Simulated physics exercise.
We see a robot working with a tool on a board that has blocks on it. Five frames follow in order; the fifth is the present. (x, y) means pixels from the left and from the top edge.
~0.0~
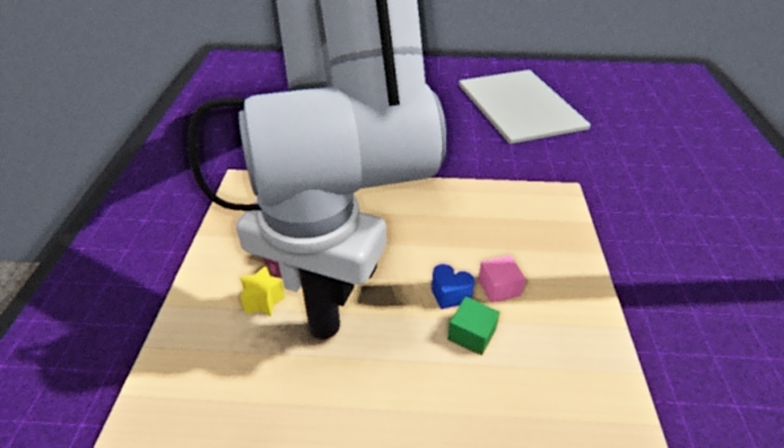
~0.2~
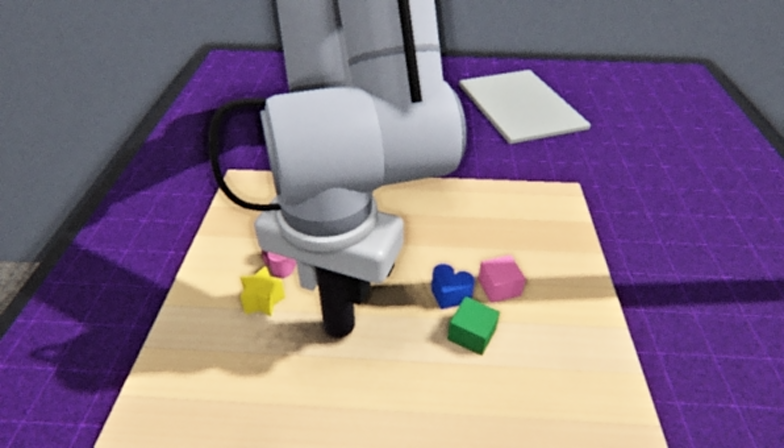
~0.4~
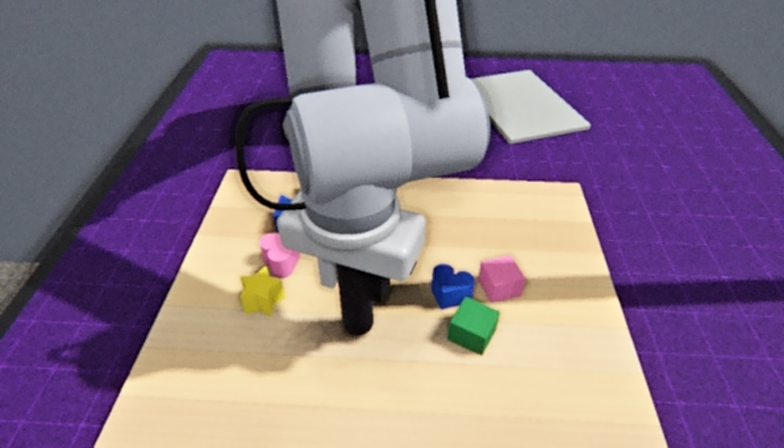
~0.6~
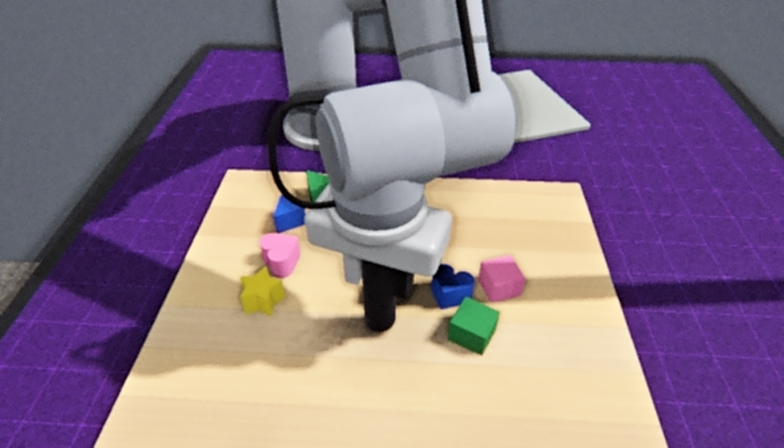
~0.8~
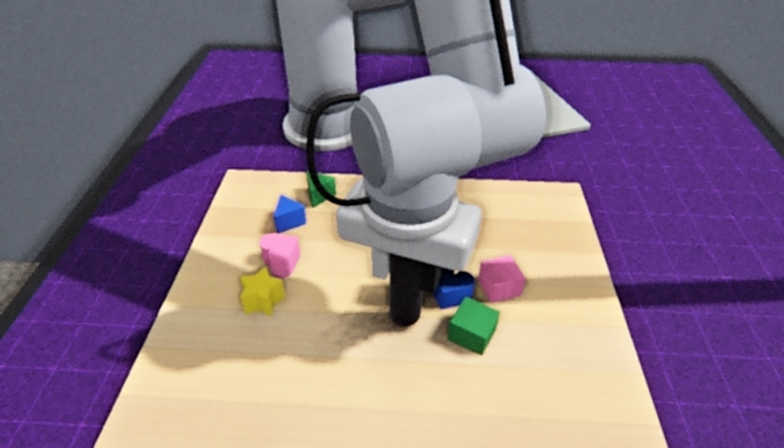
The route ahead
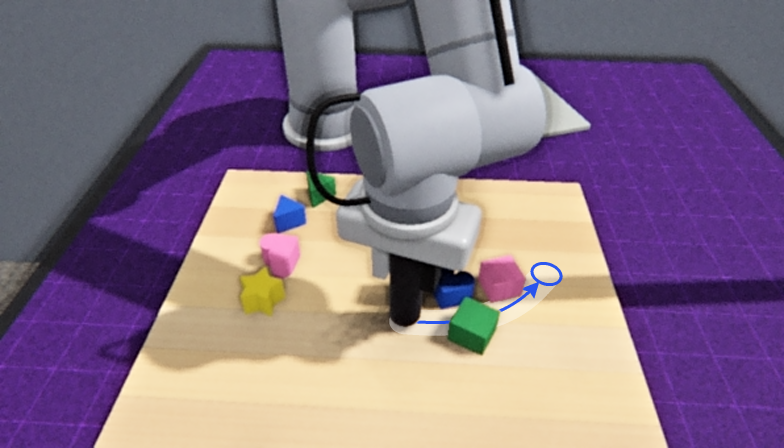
On a wooden board over purple flooring, a robot arm moves its black tool rightward toward unmoving blue, green and pink blocks.
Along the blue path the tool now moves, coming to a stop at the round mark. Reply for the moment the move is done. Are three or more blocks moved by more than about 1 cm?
I'd say no.
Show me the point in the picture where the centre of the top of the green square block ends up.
Close to (511, 324).
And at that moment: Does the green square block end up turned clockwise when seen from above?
Yes, that is what happens.
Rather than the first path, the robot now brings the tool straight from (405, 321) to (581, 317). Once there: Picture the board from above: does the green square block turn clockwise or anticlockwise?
Prediction: Clockwise.
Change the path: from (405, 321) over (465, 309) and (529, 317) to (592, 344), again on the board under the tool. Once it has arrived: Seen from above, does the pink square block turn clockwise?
I'd say no.
The line goes from (405, 321) over (464, 321) and (514, 303) to (546, 274).
On the path given first. One third of the way, tool at (465, 315); green square block at (499, 321), turned 20° clockwise.
Two thirds of the way, tool at (516, 297); green square block at (511, 324), turned 35° clockwise; pink square block at (511, 256), turned 35° anticlockwise.
At the end, tool at (548, 268); blue heart block unmoved; green square block at (511, 324), turned 35° clockwise; pink square block at (515, 245), turned 105° anticlockwise.
